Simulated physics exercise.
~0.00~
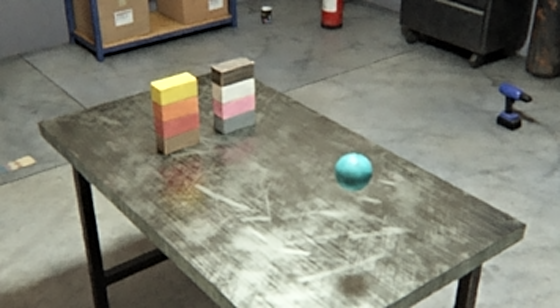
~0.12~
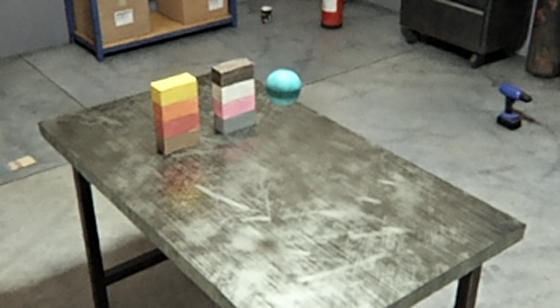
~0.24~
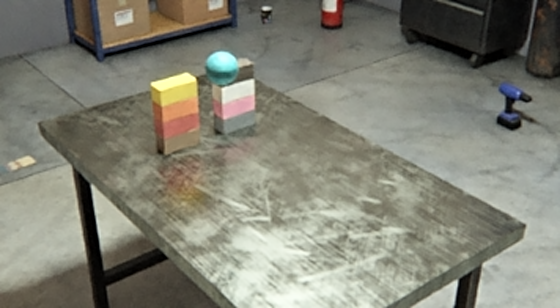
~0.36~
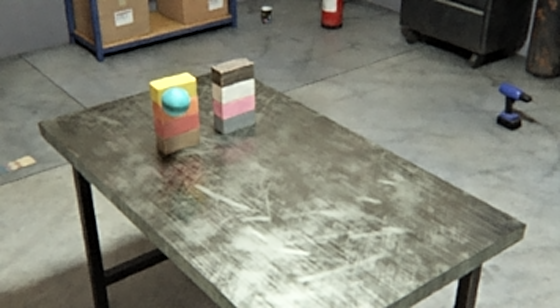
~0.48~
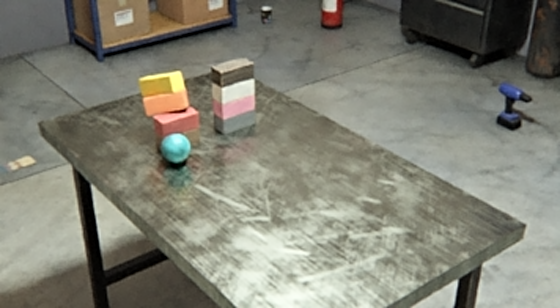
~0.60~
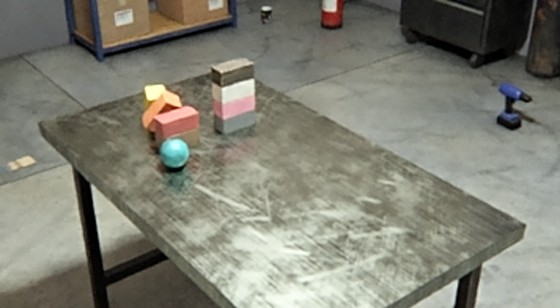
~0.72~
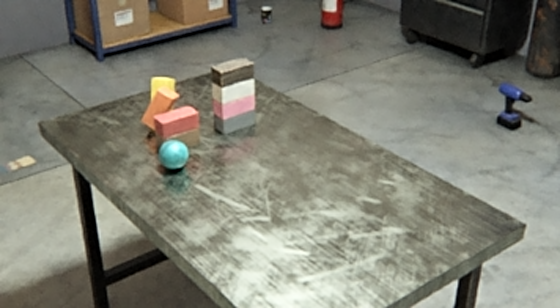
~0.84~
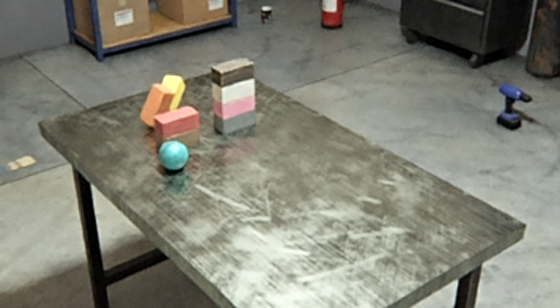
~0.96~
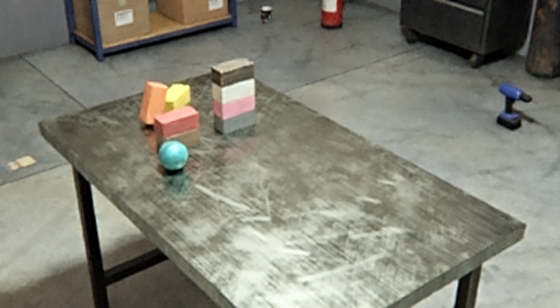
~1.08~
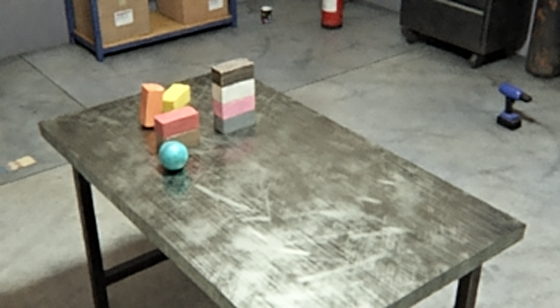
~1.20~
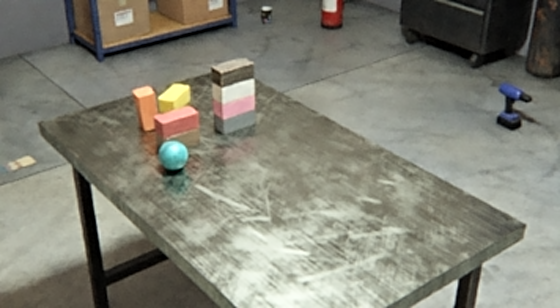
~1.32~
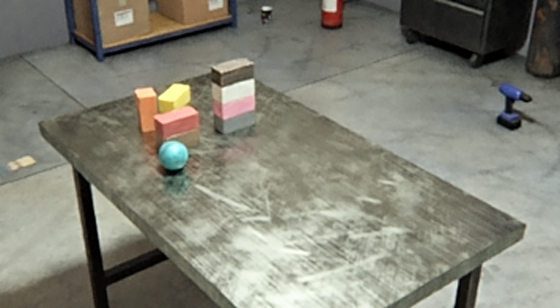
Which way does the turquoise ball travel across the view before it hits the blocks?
The turquoise ball moves to the left, as the viewer sees it.
